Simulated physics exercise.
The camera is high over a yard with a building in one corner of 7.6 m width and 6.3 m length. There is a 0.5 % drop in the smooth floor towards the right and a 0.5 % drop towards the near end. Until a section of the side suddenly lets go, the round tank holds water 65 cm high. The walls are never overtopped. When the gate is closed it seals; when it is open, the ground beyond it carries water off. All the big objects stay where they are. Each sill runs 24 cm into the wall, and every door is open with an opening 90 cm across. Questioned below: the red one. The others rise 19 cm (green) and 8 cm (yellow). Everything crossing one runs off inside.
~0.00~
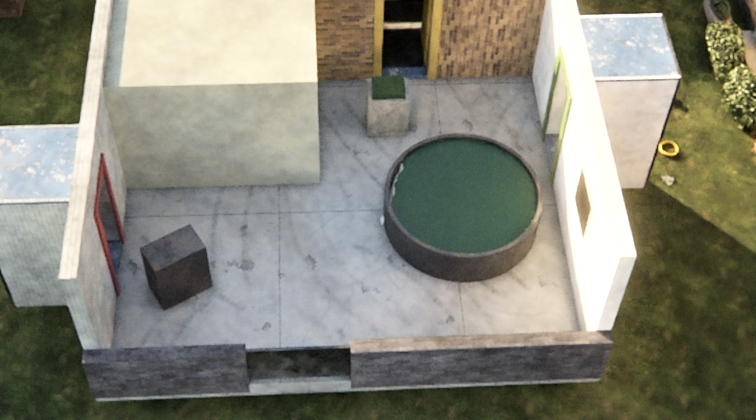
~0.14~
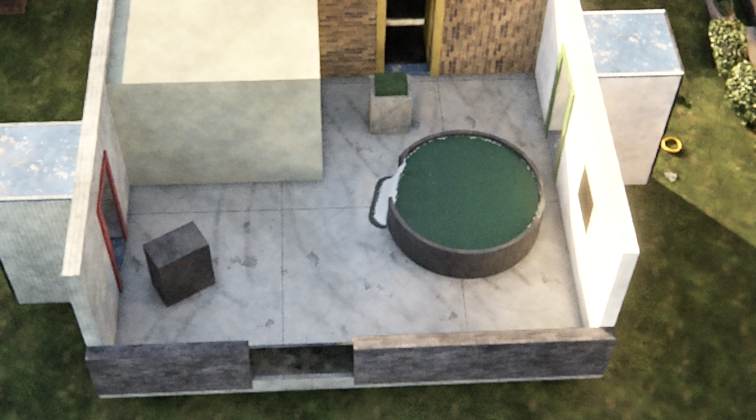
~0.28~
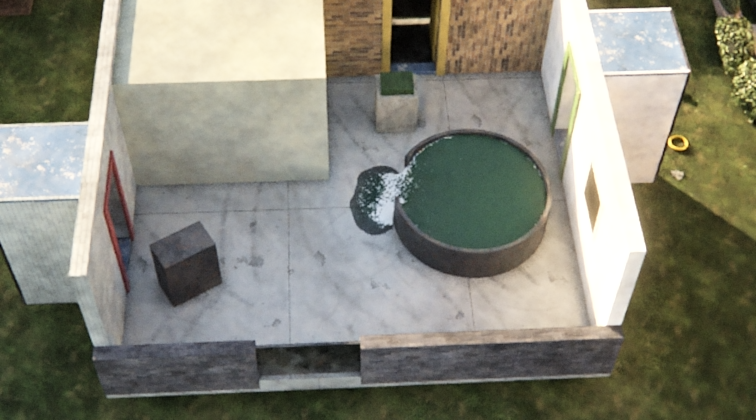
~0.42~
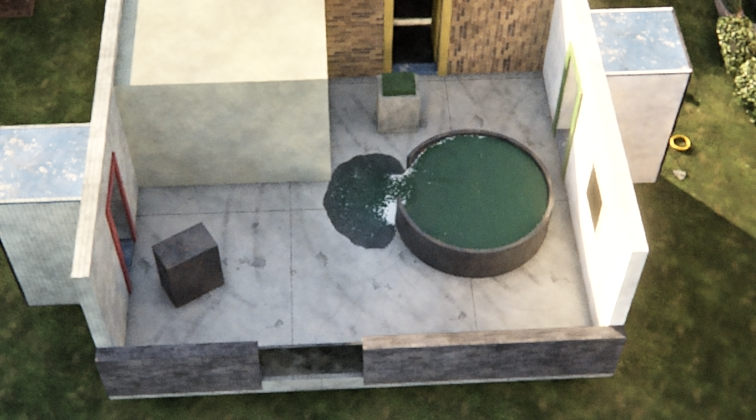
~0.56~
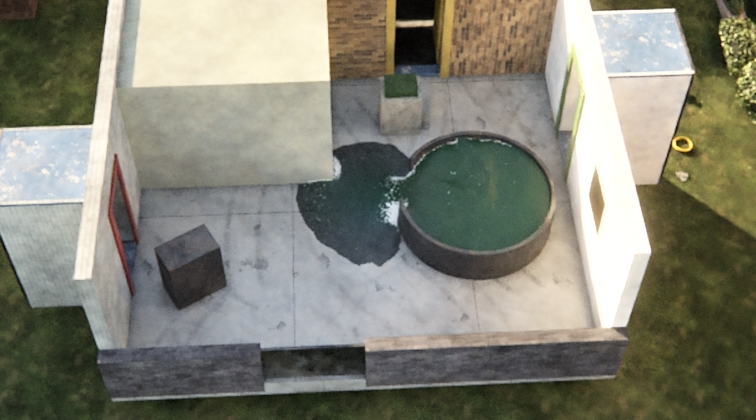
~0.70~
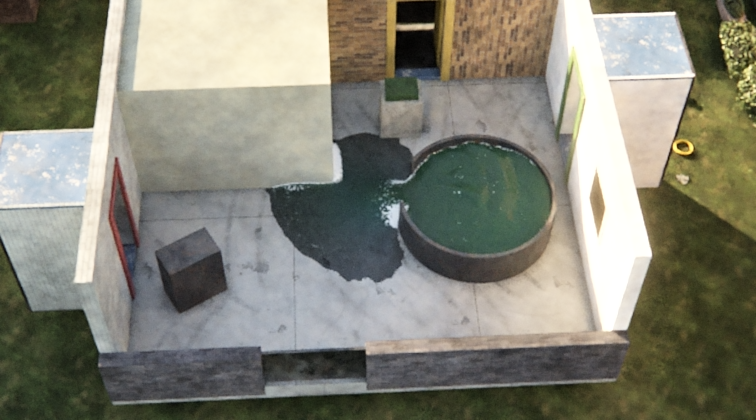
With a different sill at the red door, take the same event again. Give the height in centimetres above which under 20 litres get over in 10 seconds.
18 cm.
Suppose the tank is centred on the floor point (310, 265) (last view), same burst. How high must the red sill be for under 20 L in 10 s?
That setup calls for roughly 31 cm.
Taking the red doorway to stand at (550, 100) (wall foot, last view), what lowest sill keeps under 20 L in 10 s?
Close to 11.5 cm at the least.
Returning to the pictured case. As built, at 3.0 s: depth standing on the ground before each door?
Depths, in cm - green: 0, yellow: 10, red: 22.
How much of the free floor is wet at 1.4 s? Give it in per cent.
Some 25 per cent is wet.
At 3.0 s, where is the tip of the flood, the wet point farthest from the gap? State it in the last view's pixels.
At about (126, 379).
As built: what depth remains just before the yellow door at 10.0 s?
About 5.5 centimetres.
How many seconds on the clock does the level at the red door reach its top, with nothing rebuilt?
Peak time: About 2.6 s.
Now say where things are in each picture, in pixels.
Still water, 65 cm deep, in the round tank at (463, 196); the red door at (110, 230) is dry, in the first frame.
Water pours out at (392, 194) and has run 0.3 m, to (381, 185); about 8 cm deep outside, 65 cm at the back, in the second frame.
Water pours out at (398, 195) and has run 0.7 m, to (355, 202); about 9 cm deep outside, 65 cm at the back, in the third frame.
The gap is at (400, 196), the front 1.3 m out at (329, 195); the back of the round tank holds 65 cm, in the fourth frame.
Water pours out at (403, 197) and has run 1.8 m, to (304, 185); about 5 cm deep outside, 65 cm at the back, in the fifth frame.
Water pours out at (403, 200) and has run 2.4 m, to (271, 189); about 4 cm deep outside, 65 cm at the back; the red door at (125, 234), 4.7 m from the gap, is still 2.7 m from the nearest water, in the sixth frame.
After 1.4 s water covers 25 % of the floor, deepest (35 cm) near (397, 206); it has not reached the red door.
After 3.0 s water covers 50 % of the floor, deepest (27 cm) near (149, 240); 22 cm at the red door, 25 litres in over its 12 cm sill.
After 10.0 s water covers 95 % of the floor, deepest (18 cm) near (584, 275); 11 cm at the red door, 111 litres in over its 12 cm sill.
At the red door as built, the water arrived by 2.1 s and peaked near 22 cm at 2.6 s.
Run again over the same 10 s with other heights there, 52 litres in over 15 cm, 11 litres over 20 cm. The limit of 20 litres is kept from about 18 cm up.
